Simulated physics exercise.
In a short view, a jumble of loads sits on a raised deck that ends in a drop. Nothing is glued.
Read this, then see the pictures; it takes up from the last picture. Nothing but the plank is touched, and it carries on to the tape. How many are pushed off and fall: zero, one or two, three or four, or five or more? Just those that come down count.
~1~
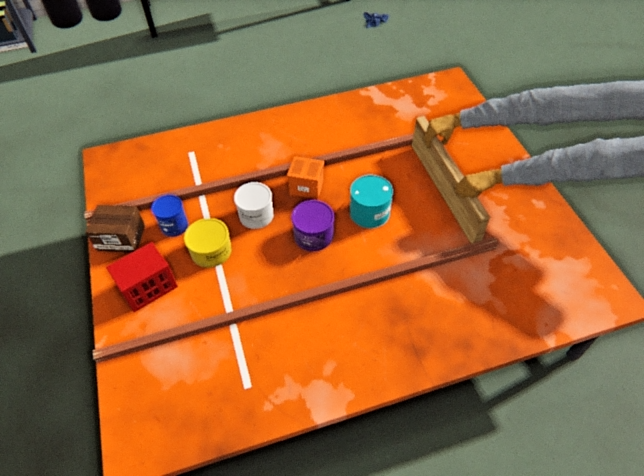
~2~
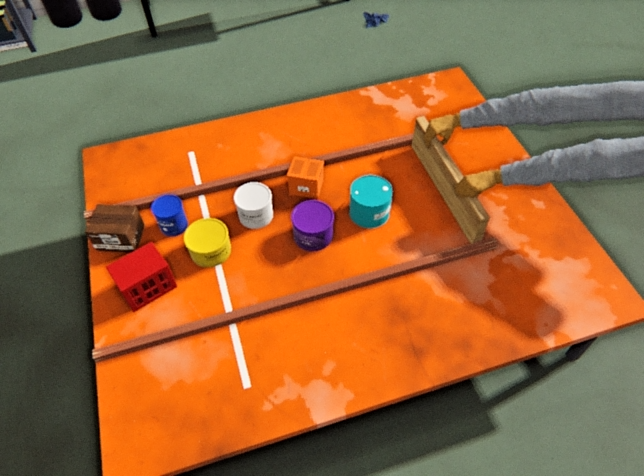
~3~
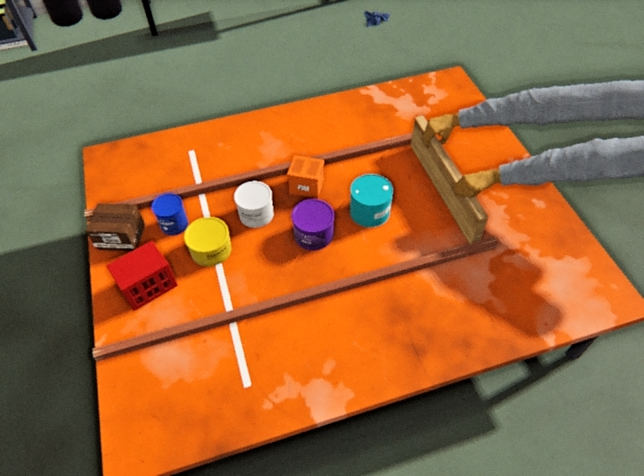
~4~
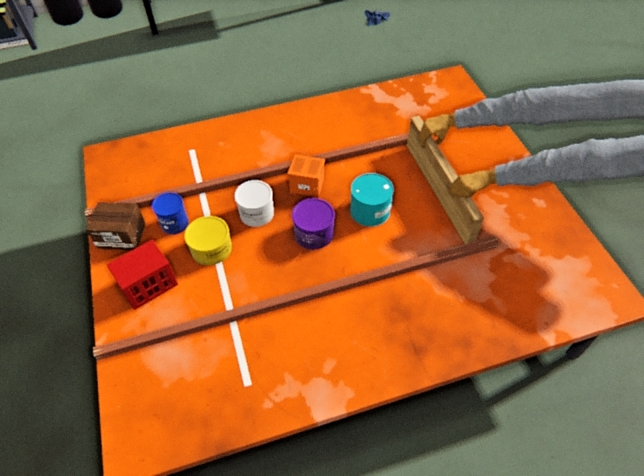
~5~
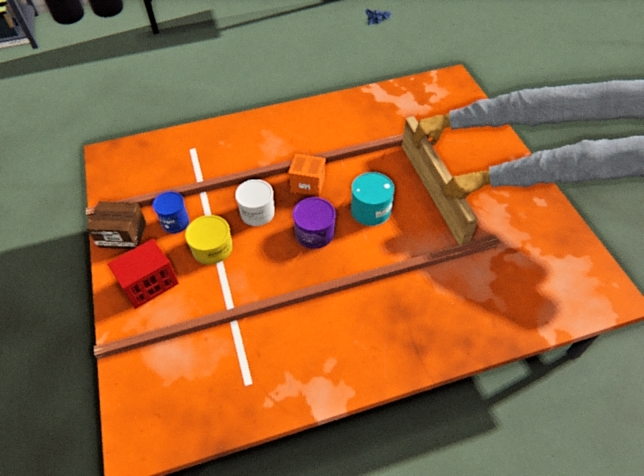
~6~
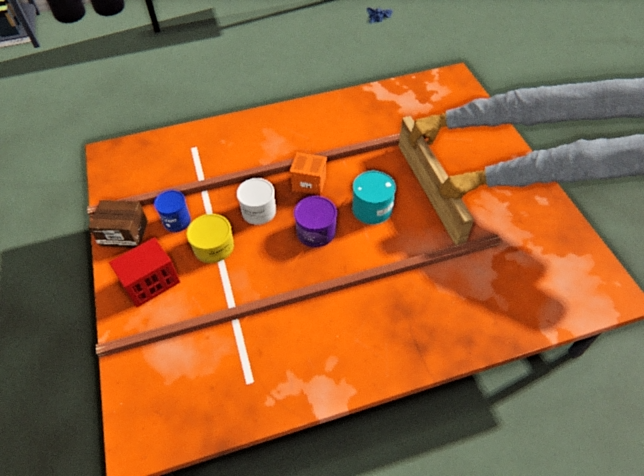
The ones going over the edge come to none at all, I'd say.
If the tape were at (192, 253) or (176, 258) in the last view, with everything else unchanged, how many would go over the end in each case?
First try 0, second try 1.
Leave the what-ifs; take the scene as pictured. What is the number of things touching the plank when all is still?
3 of them.
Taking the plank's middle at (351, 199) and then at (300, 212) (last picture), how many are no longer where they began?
I count 2 first and 4 after.
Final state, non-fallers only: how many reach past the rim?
The number overhanging is 0.
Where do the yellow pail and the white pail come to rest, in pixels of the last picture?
Final centres, in order: Near (154, 249), near (184, 221).
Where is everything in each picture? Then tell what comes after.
In the first frame, brown parcel (116, 229); red crate (143, 277); blue pail (171, 216); plank (447, 178); tape (215, 251).
In the second frame, red crate (143, 277); plank (447, 178).
In the third frame, blue pail (171, 215); turquoise canister (371, 201).
In the fourth frame, brown parcel (117, 226); yellow pail (209, 241).
In the fifth frame, red crate (144, 274); purple pail (314, 224).
In the sixth frame, brown parcel (119, 224); red crate (146, 273); blue pail (174, 212); plank (432, 179); tape (217, 247).
A little later, none off yet; brown parcel at rest near (119, 224); red crate at rest near (146, 273); blue pail at rest near (174, 212).
When it is over, the number that fall off is zero.
